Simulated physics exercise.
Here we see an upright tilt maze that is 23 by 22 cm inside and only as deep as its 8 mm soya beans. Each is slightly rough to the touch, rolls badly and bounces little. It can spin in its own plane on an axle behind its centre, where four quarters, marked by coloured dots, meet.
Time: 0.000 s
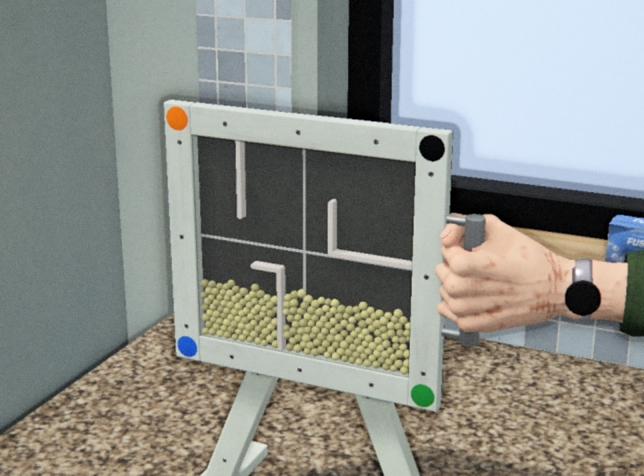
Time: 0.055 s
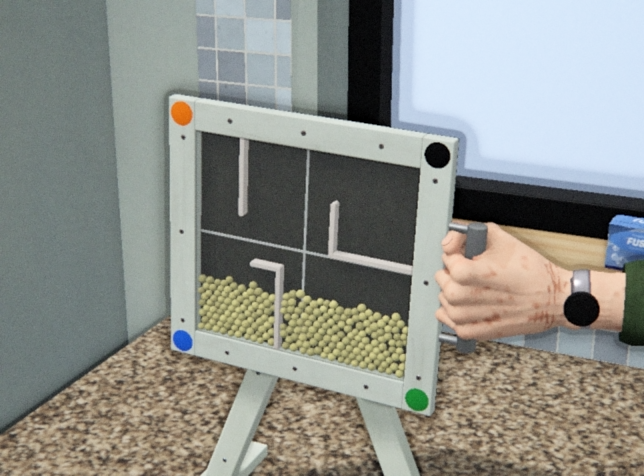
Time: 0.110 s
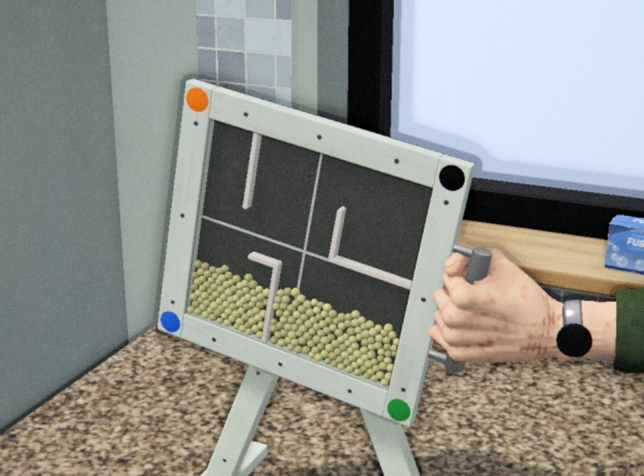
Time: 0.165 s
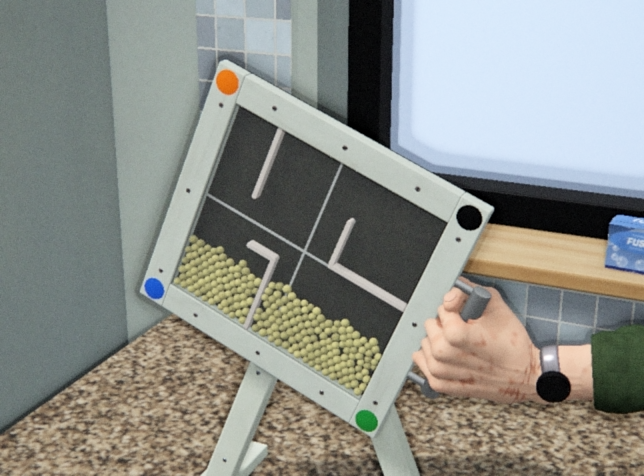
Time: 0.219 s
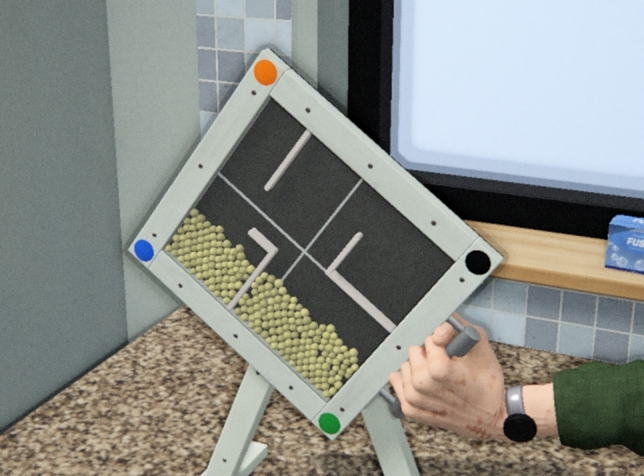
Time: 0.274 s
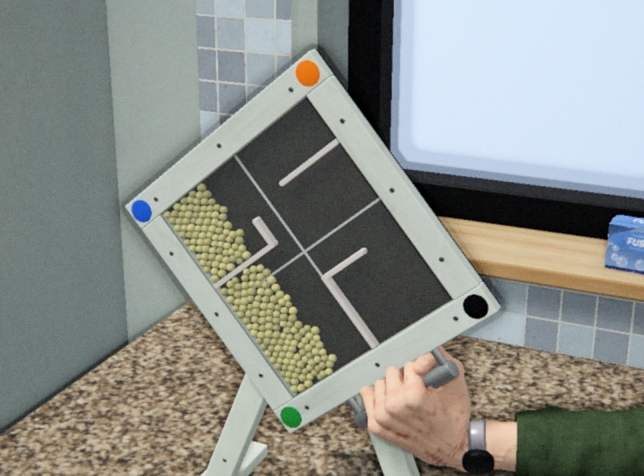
On a speckled countertop, a hand grips the handle of an upright framed maze holding small pale beads and turns it steadily clockwise, well past a slight tilt, while the beads shift and slope down along the lower left side.
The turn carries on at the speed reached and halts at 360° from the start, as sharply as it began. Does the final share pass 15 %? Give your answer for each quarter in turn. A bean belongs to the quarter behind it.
Green tops it, black stays below, blue tops it, orange stays below.
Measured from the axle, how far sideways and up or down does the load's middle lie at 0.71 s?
4 cm left, 3 cm above.
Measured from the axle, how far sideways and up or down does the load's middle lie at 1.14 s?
The middle lies about 1 cm left of the axle and around 5 cm underneath.
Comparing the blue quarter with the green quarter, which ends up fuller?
Fuller at the end: The blue quarter.
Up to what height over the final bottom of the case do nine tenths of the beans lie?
That height is around 10 cm.
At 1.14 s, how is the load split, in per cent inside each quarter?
Green quarter: 15; black quarter: 0; blue quarter: 30; orange quarter: 50.
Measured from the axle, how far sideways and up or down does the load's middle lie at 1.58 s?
5 cm left, 5 cm below.
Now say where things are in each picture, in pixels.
The first frame shows level, about 220 beans; beans centred (304, 325); top one (302, 294); green (423, 396), black (432, 148), blue (187, 346), orange (177, 119).
The second frame shows turned 3° clockwise; beans centred (301, 324); top one (229, 280).
The third frame shows turned 10° clockwise; beans centred (292, 322); top one (198, 264).
The fourth frame shows turned 23° clockwise; beans centred (278, 315); top one (194, 240).
The fifth frame shows turned 36° clockwise; beans centred (263, 305); top one (195, 213).
The sixth frame shows turned 50° clockwise; beans centred (252, 292); top one (202, 188); green (291, 417), black (476, 307), blue (142, 211), orange (308, 74); walls (378, 349) to (363, 252) (hooked), (215, 287) to (257, 221) (hooked), (343, 137) to (284, 183).
After 0.71 s, it has turned 159°, the beans' middle is 4 cm left of and 3 cm above the axle; by quarter, green 60 %, blue 30 %, orange 10 %.
After 1.14 s, it has turned 267°, the beans' middle is 1 cm left of and 5 cm below the axle; by quarter, green 15 %, blue 30 %, orange 50 %.
After 1.58 s, it has turned 360°, the beans' middle is 5 cm left of and 5 cm below the axle; by quarter, green 15 %, blue 70 %, orange 15 %.
All still by 2.5 s, green 25 %, black 0 %, blue 75 %, orange 5 %.
